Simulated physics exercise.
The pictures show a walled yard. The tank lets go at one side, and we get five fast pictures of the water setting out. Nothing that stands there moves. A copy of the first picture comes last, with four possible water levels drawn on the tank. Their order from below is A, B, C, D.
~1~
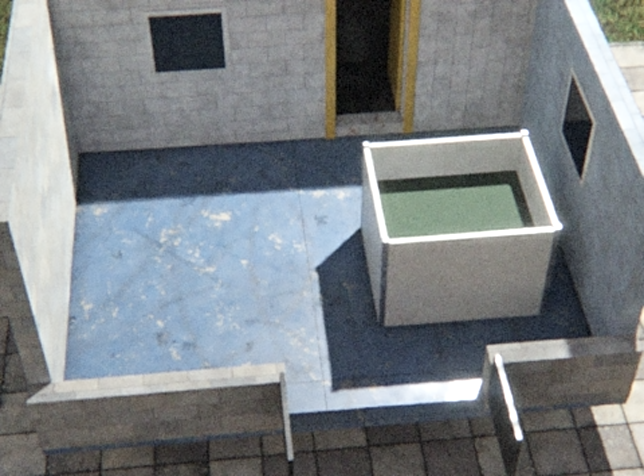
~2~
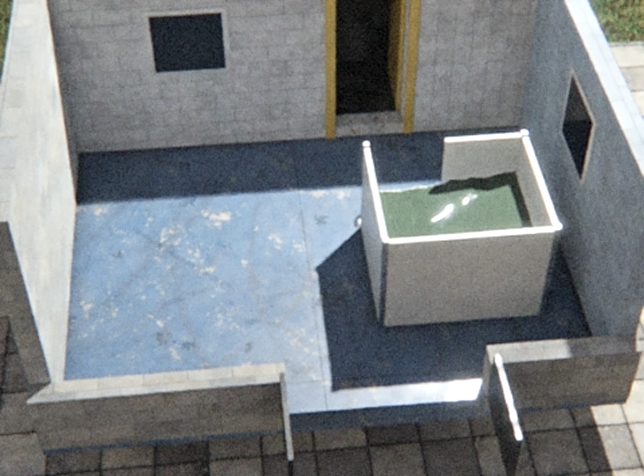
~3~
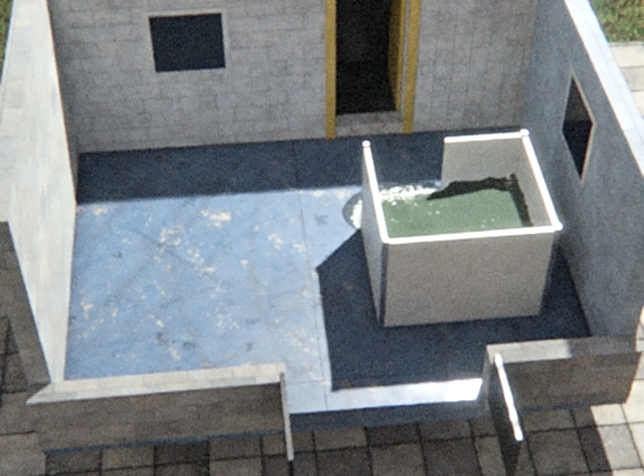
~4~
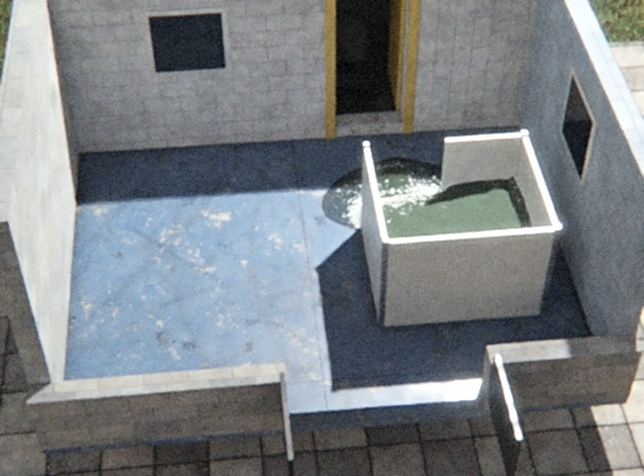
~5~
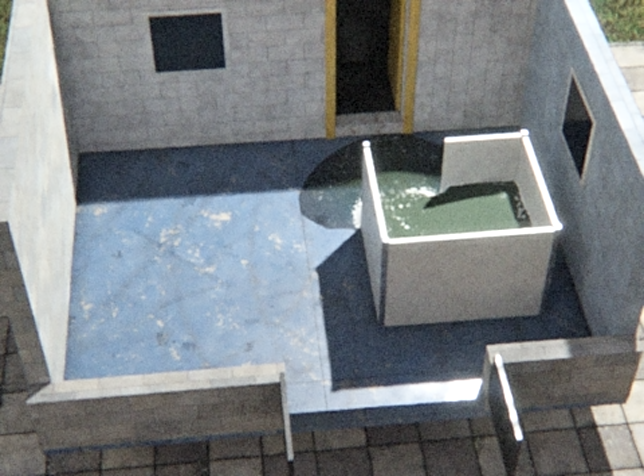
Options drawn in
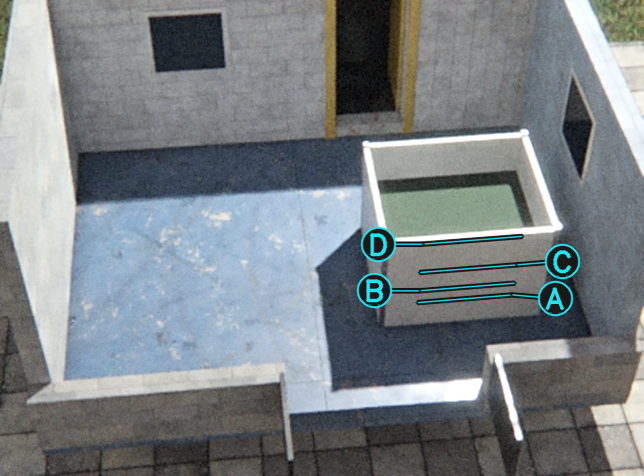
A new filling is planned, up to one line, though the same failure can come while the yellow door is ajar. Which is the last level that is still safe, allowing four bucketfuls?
Go for A.
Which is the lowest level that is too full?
Level B.
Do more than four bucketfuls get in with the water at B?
Yes, that goes wrong.
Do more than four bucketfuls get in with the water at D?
Yes, that goes wrong.
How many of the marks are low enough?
One of the four.
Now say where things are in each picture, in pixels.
In the first picture, water in the tank at rest, its middle at (455, 219); foot of the yellow doorway at (369, 135); open gate at (386, 351).
In the second picture, water covers 1 % of the ground, its front hidden from here.
In the third picture, water covers 4 % of the ground, its front hidden from here.
In the fourth picture, 7 % of the ground under water, visible out to (335, 198).
In the fifth picture, 14 % of the ground under water, visible out to (325, 167).
In cyan, A at (465, 298); B at (466, 287); C at (468, 268); D at (472, 240); from the bottom up A, B, C, D.
With A, a bucket or two gets in.
With B, about 10 bucketfuls get in.
With C, dozens of bucketfuls pour in.
With D, dozens of bucketfuls pour in.
